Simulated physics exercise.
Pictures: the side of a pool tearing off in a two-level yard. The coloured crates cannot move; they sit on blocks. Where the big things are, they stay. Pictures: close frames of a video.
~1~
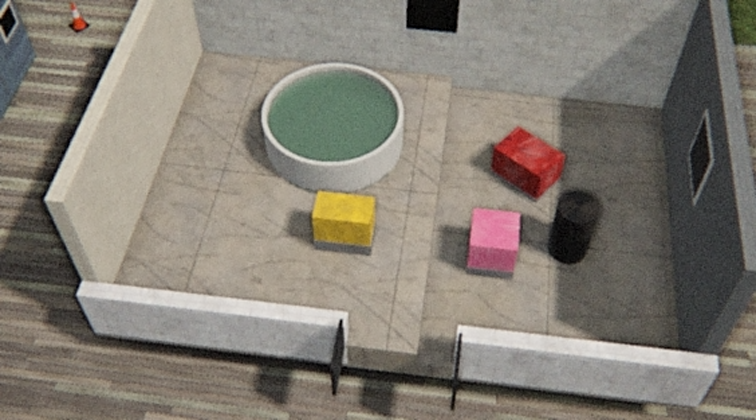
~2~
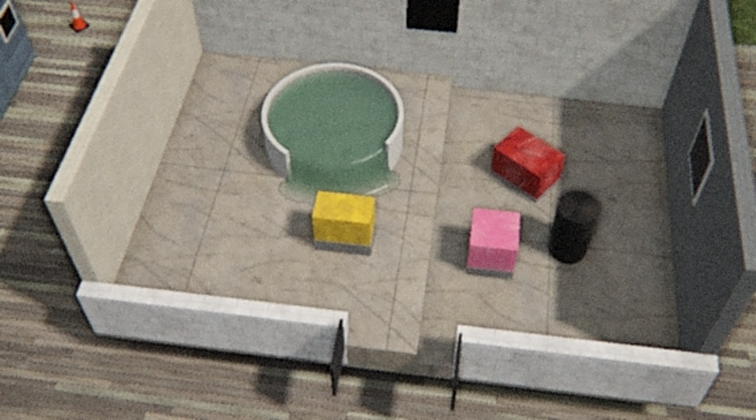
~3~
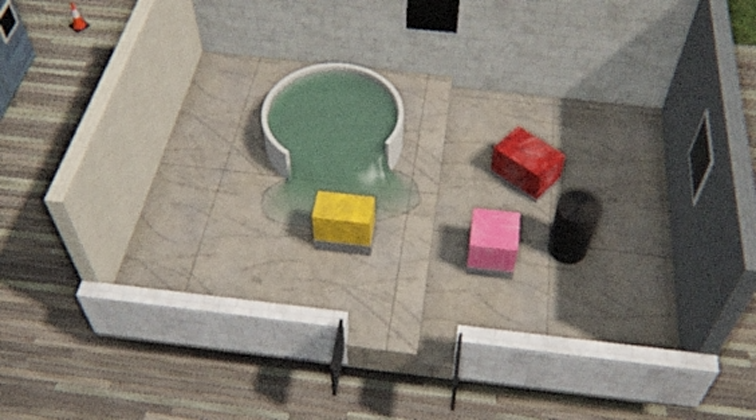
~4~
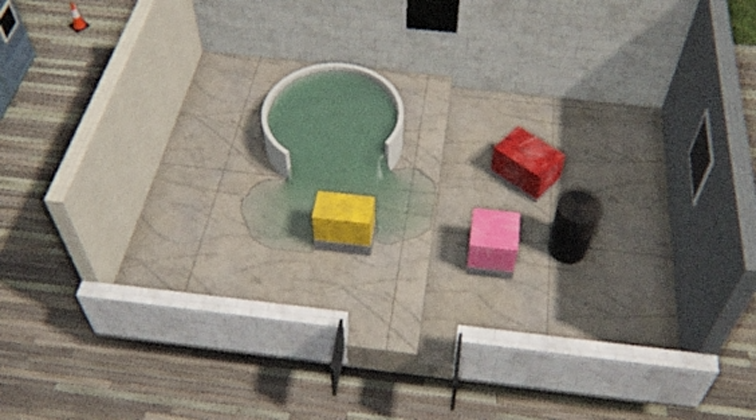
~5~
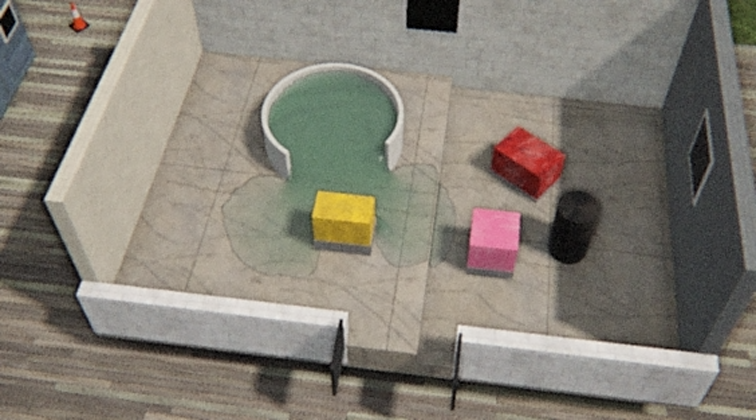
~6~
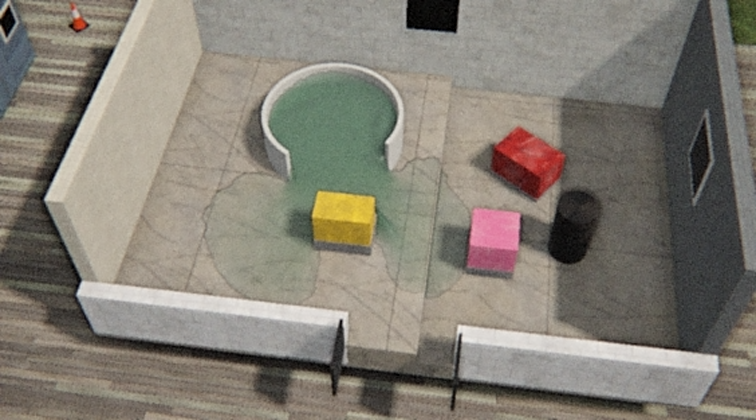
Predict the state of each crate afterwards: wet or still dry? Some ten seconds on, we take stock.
Afterwards, the red crate is wet; the yellow crate is wet; the pink crate is wet.
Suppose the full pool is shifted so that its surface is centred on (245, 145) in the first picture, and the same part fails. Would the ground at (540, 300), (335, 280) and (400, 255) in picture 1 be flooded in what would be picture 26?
In turn: Covered, covered, wet.
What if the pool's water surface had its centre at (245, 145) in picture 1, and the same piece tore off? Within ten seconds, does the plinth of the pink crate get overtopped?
Result - pink crate stays clear.
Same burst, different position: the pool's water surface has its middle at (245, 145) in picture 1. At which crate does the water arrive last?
Answer: The crate marked red.
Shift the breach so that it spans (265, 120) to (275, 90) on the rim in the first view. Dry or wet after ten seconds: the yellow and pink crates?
First, the yellow crate is not reached; second, the pink crate is not reached.
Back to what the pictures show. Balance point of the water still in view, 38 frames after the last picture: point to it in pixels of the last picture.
About (412, 212).
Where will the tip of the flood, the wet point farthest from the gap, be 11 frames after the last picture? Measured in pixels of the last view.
Close to (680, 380), I think.
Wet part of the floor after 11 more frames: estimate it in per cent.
Some 40 per cent.
A moment on, water covers 25 % of the floor; the red crate not reached, the yellow crate water round its plinth, the pink crate water round its plinth.
Next, water covers 40 % of the floor; the red crate water round its plinth, the yellow crate water round its plinth, the pink crate water round its plinth.
Then, water covers 60 % of the floor; the red crate water round its plinth, the yellow crate water round its plinth, the pink crate water round its plinth.
Later, water covers 85 % of the floor; the red crate water round its plinth, the yellow crate water round its plinth, the pink crate water round its plinth.
In the end, water covers 95 % of the floor; the red crate was topped, the yellow crate was topped, the pink crate was topped.
